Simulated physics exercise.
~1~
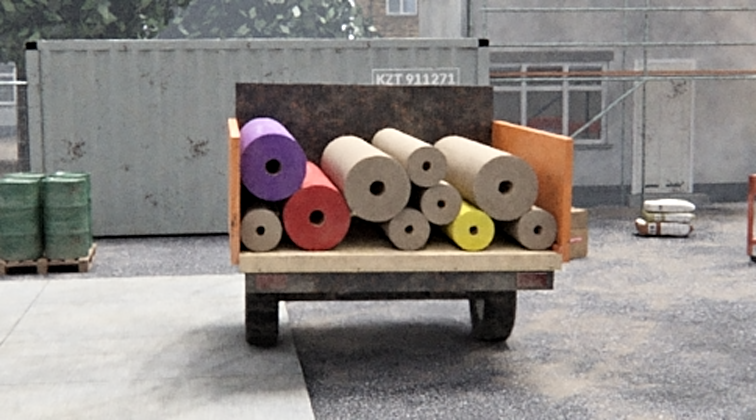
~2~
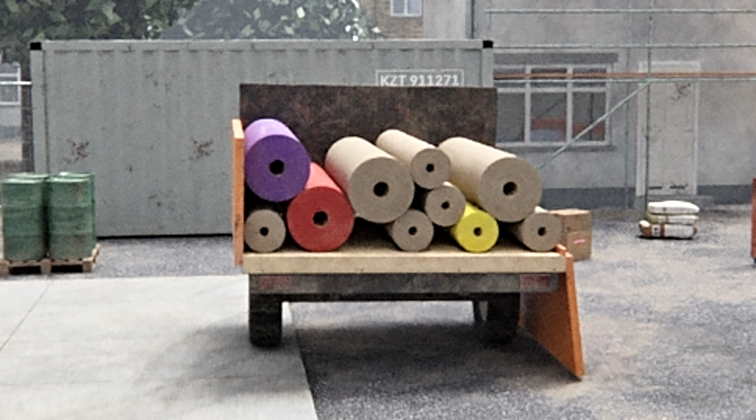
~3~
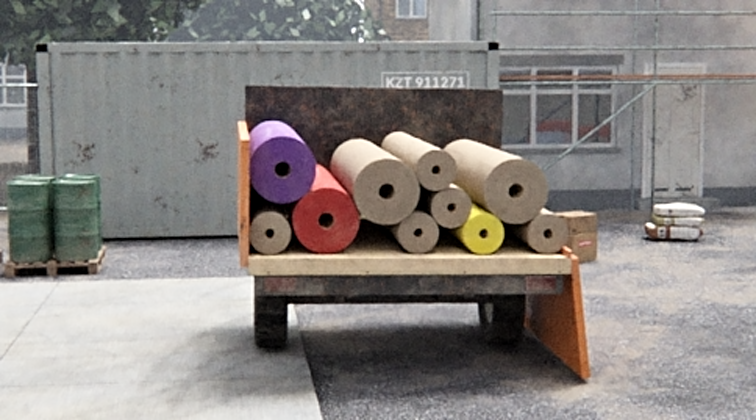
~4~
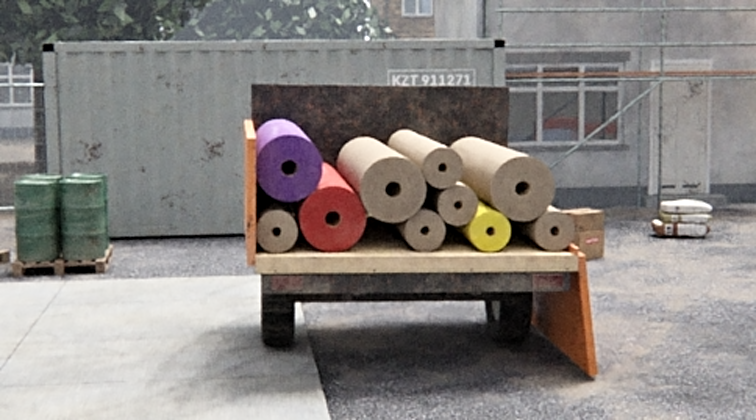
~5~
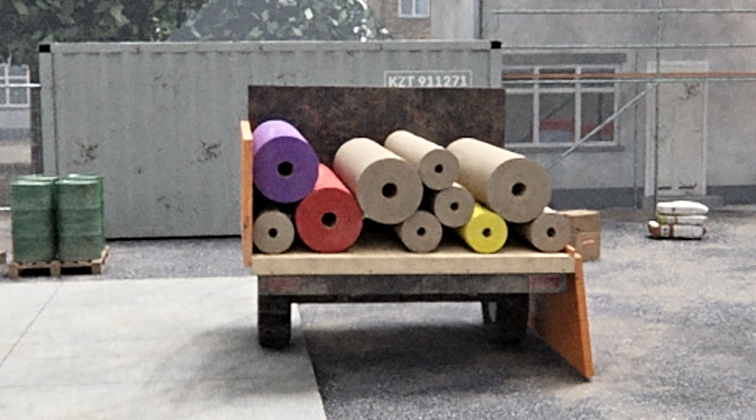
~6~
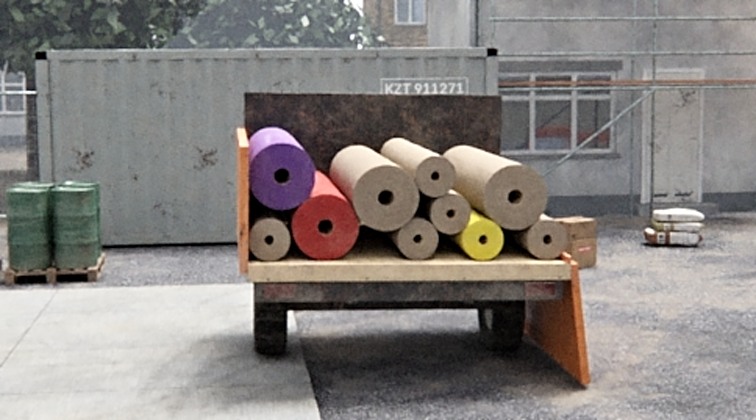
In a yard, a trailer's right side panel swings down, yet every roll stays put.
